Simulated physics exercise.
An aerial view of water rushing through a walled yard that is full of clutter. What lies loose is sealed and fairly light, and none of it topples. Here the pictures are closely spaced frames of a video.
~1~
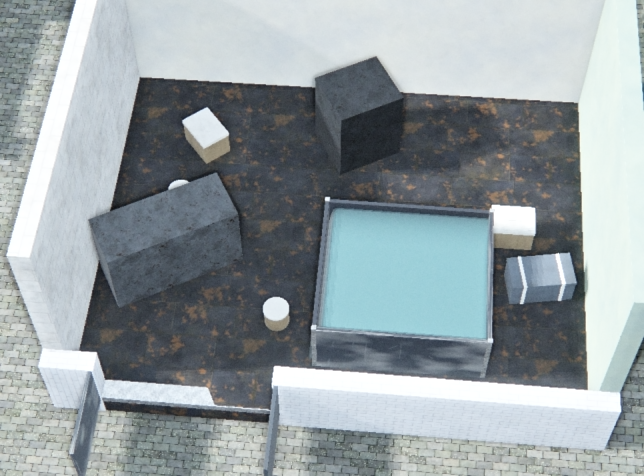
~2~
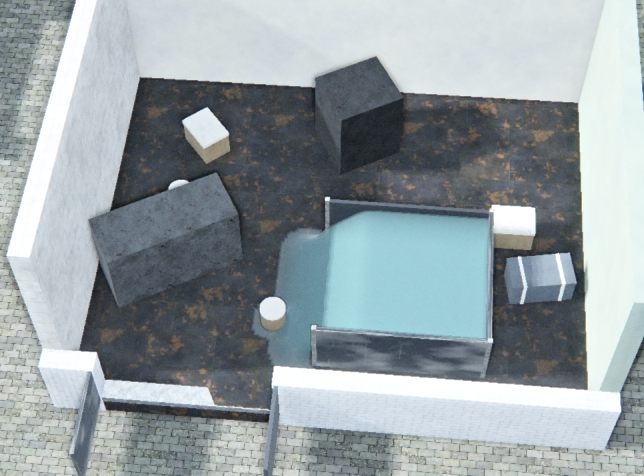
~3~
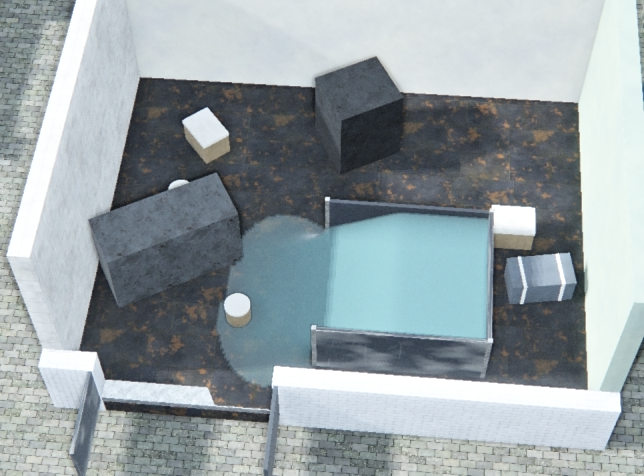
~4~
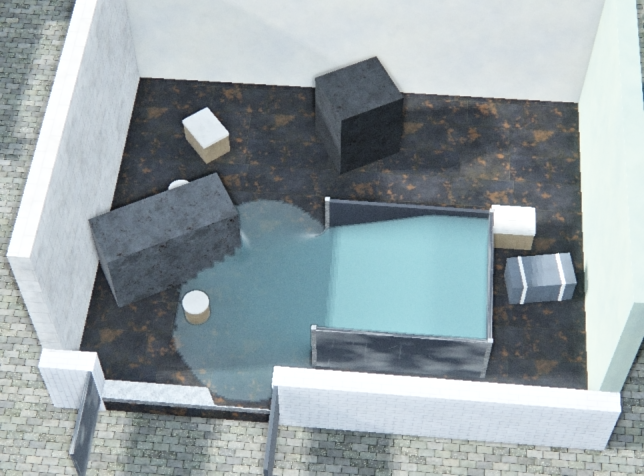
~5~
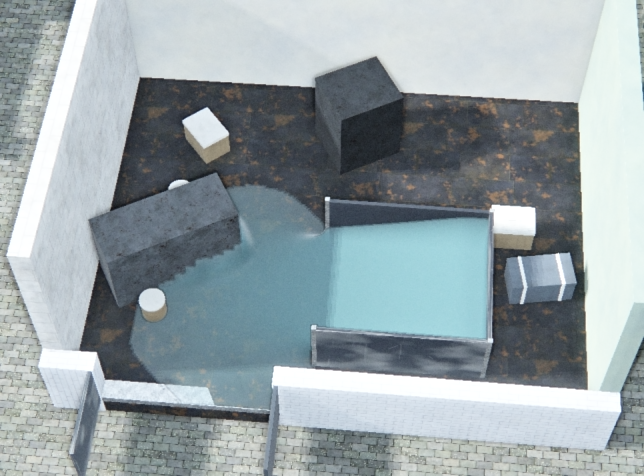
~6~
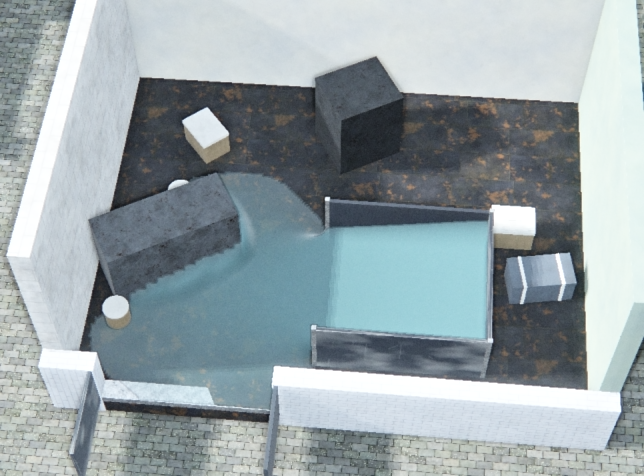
A pool of water in a walled yard poured out through its open left side and spread across the dark floor, pushing a small white pail leftward past a big dark block that stayed put.
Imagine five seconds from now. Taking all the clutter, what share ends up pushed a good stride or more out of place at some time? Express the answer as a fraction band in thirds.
Fraction band: 1/3 to 2/3.
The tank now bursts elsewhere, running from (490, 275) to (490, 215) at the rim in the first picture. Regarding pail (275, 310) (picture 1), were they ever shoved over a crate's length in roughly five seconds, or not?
Judgement - not displaced that far.
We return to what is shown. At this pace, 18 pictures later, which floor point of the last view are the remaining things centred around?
Roughly at (352, 189).
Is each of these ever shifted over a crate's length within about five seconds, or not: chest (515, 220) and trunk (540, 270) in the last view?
Order as asked - stays inside that, stays inside that.
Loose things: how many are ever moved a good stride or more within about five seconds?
3 in total.
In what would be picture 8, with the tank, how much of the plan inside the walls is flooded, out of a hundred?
Estimate: Close to 40 in a hundred.
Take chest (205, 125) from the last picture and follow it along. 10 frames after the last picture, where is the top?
Estimated top position: Approximately (176, 64).
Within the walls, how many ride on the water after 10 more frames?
I count 2.
A moment on, 1 of 5 are well off their spots; 1 afloat.
Next, 2 of 5 are well off their spots; 2 afloat.
Later, 3 of 5 are well off their spots; 2 afloat.
In the end, 2 of 5 are well off their spots, and 3 have been at some point; 2 afloat.
